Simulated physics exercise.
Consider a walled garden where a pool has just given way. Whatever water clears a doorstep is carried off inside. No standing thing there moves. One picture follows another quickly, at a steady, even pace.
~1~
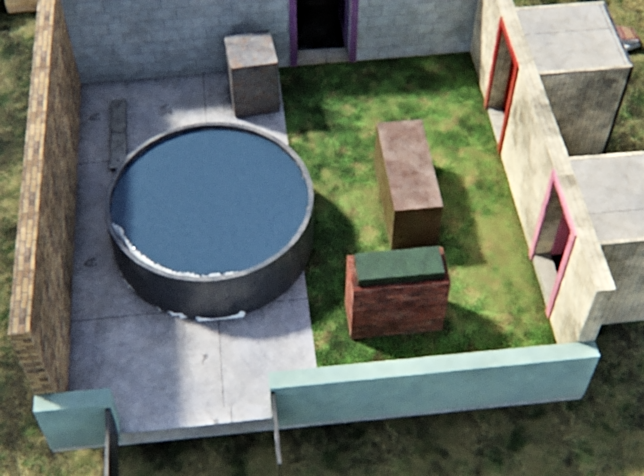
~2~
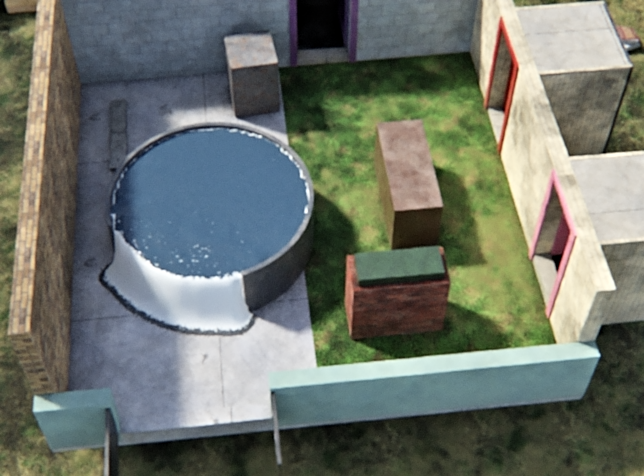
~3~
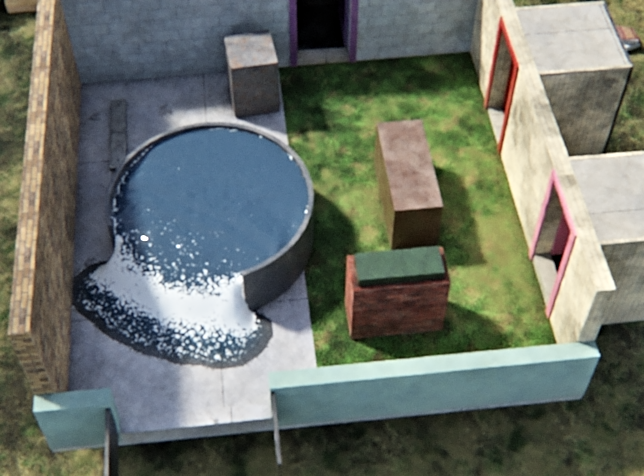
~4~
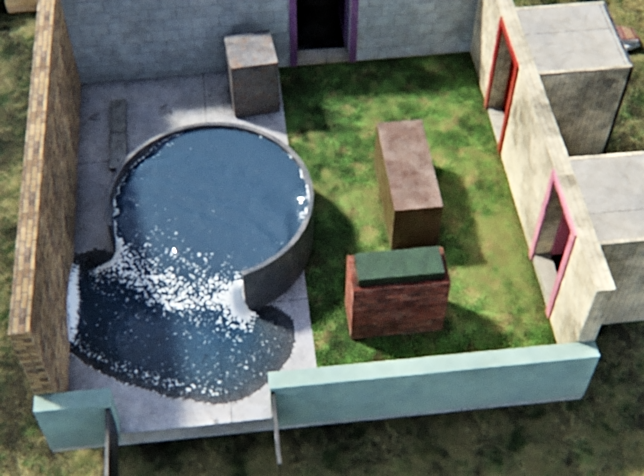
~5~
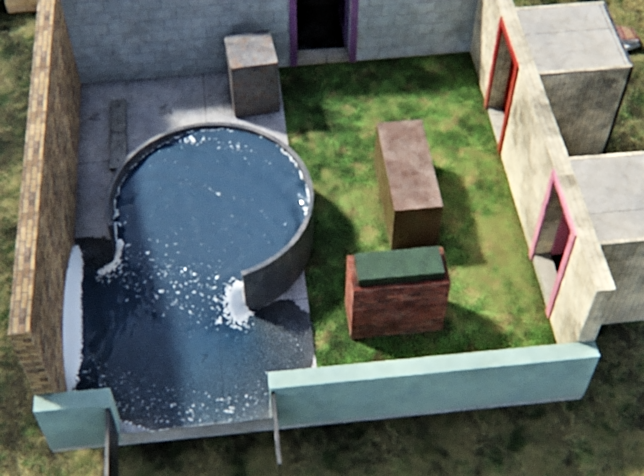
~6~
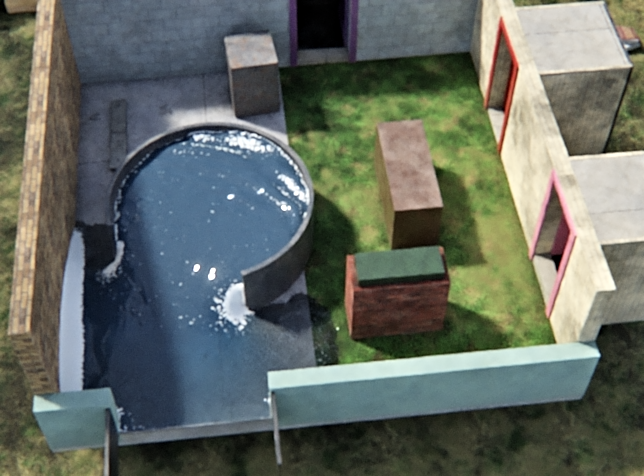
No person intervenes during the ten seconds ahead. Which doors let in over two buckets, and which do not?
In the end the purple door keeps it to two buckets; the red door keeps it to two buckets; the pink door keeps it to two buckets.
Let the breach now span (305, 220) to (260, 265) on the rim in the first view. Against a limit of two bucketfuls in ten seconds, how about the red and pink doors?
Result - red door: Clears the line; pink door: Clears the line.
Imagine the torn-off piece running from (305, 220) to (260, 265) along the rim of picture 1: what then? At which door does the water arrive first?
I'd say the pink door.
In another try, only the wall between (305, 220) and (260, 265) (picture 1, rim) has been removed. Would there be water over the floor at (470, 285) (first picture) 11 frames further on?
At the point asked about: Soaked.
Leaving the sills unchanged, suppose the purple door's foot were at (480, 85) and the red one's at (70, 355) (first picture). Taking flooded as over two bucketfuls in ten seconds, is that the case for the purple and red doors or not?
Here the purple one never reaches the limit; meanwhile the red one spills past the mark.
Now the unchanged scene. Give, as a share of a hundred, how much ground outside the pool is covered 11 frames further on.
About 30 percent.
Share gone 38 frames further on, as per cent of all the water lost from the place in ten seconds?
Roughly 85 percent of it.
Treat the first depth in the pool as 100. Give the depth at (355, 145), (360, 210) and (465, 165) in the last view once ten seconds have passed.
The depth comes out near 4, 2 and 0 per cent.
A moment on, water covers 25 % of the floor; the purple door not reached, the red door not reached, the pink door not reached.
Next, water covers 30 % of the floor; the purple door not reached, the red door not reached, the pink door not reached.
Then, water covers 40 % of the floor; the purple door not reached, the red door not reached, the pink door not reached.
Later, water covers 60 % of the floor; the purple door wet at the sill, nothing in, the red door not reached, the pink door wet at the sill, nothing in.
In the end, water covers 85 % of the floor; the purple door wet at the sill, nothing in, the red door not reached, the pink door wet at the sill, nothing in.
